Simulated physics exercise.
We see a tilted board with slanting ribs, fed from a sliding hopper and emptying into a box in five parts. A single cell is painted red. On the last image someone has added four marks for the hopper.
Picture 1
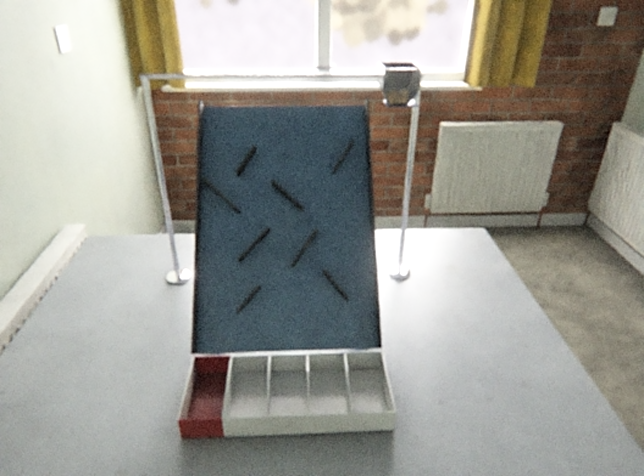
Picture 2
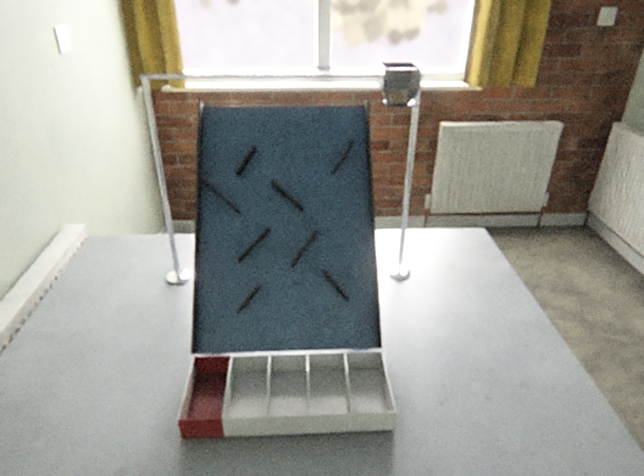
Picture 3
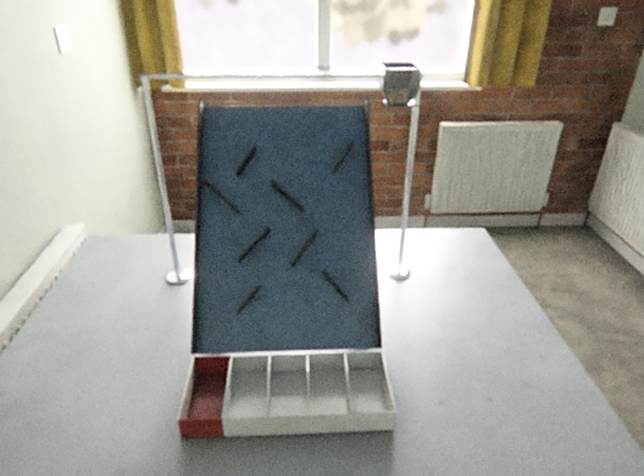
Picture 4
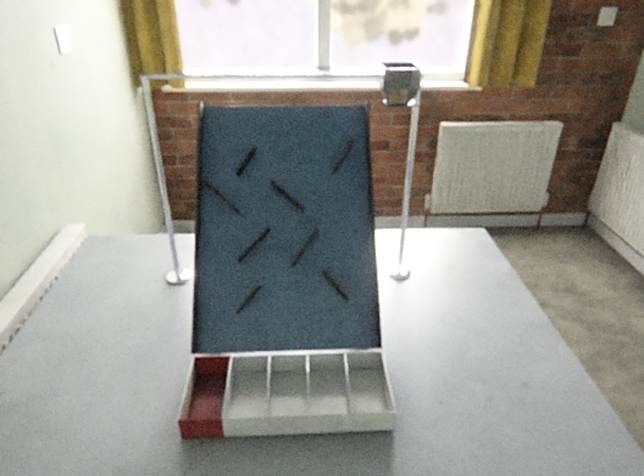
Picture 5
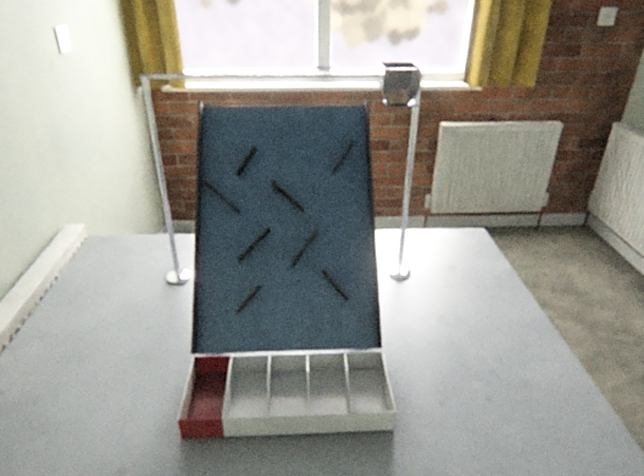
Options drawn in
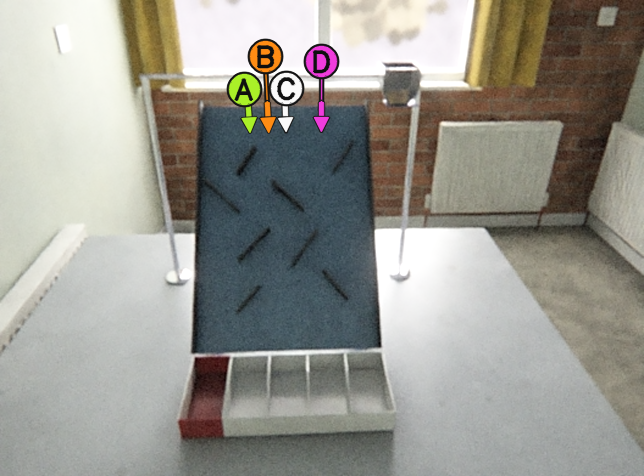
Tilted blue board with dark slanting ribs standing motionless above a five-part tray with a red left cell, nothing visibly moving.
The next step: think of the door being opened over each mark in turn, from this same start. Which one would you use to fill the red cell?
A beats the others.
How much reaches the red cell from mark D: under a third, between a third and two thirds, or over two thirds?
It is under a third.
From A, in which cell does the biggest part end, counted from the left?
It is the first one.
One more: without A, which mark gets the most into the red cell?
The answer is B.
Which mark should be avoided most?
Mark D.
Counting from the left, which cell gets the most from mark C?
It is the fifth one.
On the marked copy, mark A meets the board at (249, 127); mark B meets the board at (268, 127); mark C meets the board at (285, 126); mark D meets the board at (321, 126).
For mark A, the bulk in the red cell, a small share in other cells.
For mark B, close to half in the red cell, close to half in other cells.
For mark C, close to a quarter in the red cell, the bulk in other cells.
For mark D, only a few in the red cell, all but a few in other cells.
